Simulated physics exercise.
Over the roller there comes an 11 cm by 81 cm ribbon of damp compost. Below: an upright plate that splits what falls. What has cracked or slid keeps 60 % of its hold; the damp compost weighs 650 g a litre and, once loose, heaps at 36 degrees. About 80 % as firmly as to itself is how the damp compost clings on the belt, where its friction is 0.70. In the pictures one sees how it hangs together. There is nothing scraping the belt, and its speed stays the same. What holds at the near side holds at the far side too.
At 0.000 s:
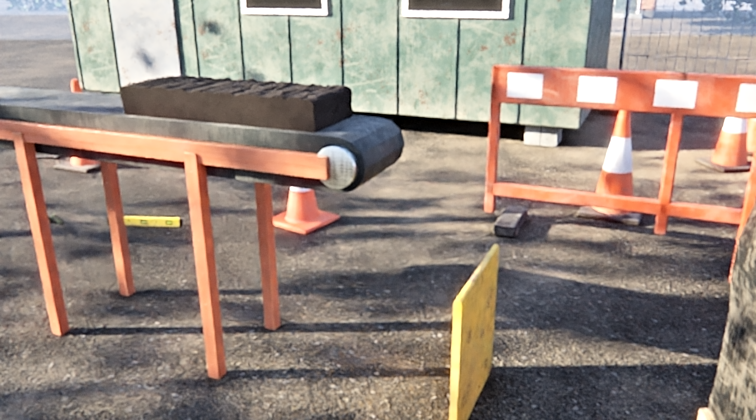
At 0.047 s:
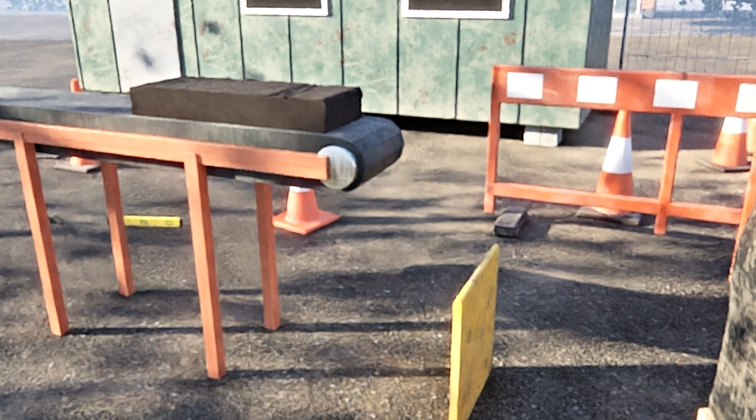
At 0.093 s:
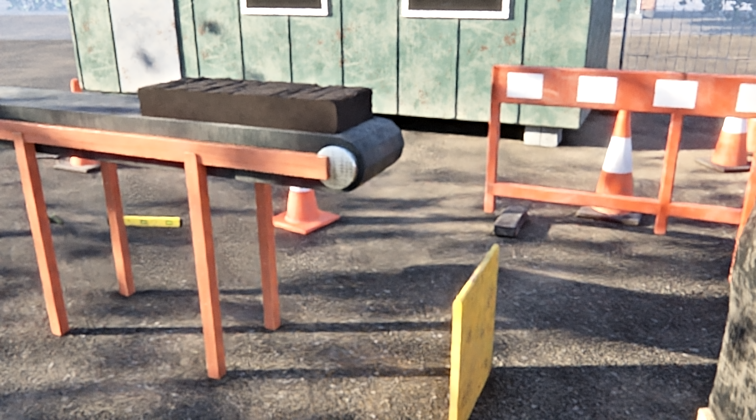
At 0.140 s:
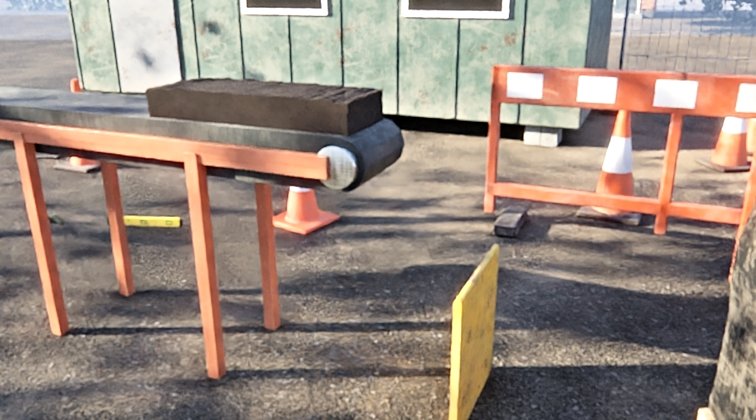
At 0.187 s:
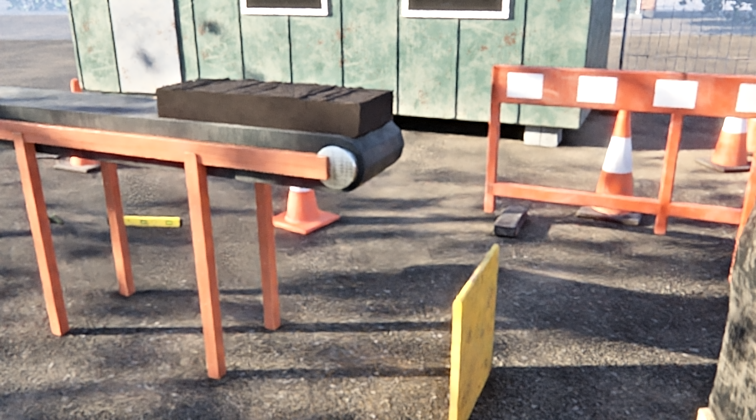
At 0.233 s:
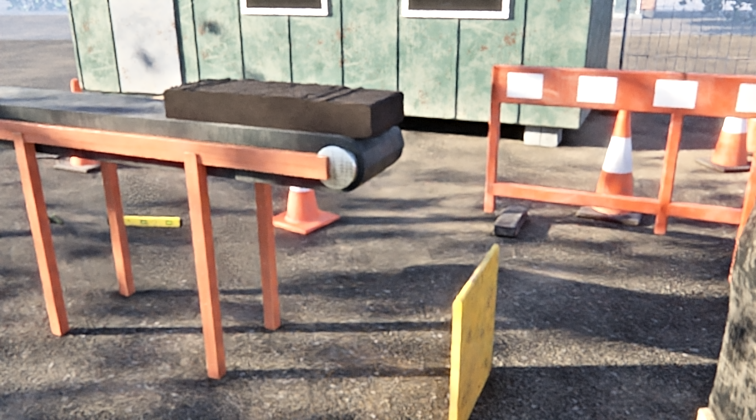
A long dark brown, nearly black block lies on a grey conveyor belt with orange legs at the left of a sunlit asphalt yard, seen from slightly above and to the side. A yellow plate stands upright right of centre, with orange-and-white barriers, traffic cones and a green panelled cabin behind. The block slides slowly rightward in one piece, its front edging over the end roller, while the camera stays still.
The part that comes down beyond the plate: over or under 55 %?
It finishes short of 55 %.
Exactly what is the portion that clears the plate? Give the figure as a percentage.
About 0 per cent.
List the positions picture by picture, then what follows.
In the first picture, front end of the damp compost at (314, 132).
In the second picture, front end of the damp compost at (325, 133).
In the third picture, front end of the damp compost at (336, 121).
In the fourth picture, front end of the damp compost at (347, 122), 2 % of it past the top of the roller, in one piece.
In the fifth picture, front end of the damp compost at (359, 126), 8 % of it past the top of the roller, in one piece.
In the sixth picture, front end of the damp compost at (371, 113), 12 % of it past the top of the roller, in one piece.
By 0.51 s, 0 % is beyond the plate's line.
By 0.84 s, 0 % is beyond the plate's line.
By 1.17 s, 0 % is beyond the plate's line.
By 1.50 s, 0 % is beyond the plate's line.
By 2.73 s, at the end, 0 % is beyond the plate's line.
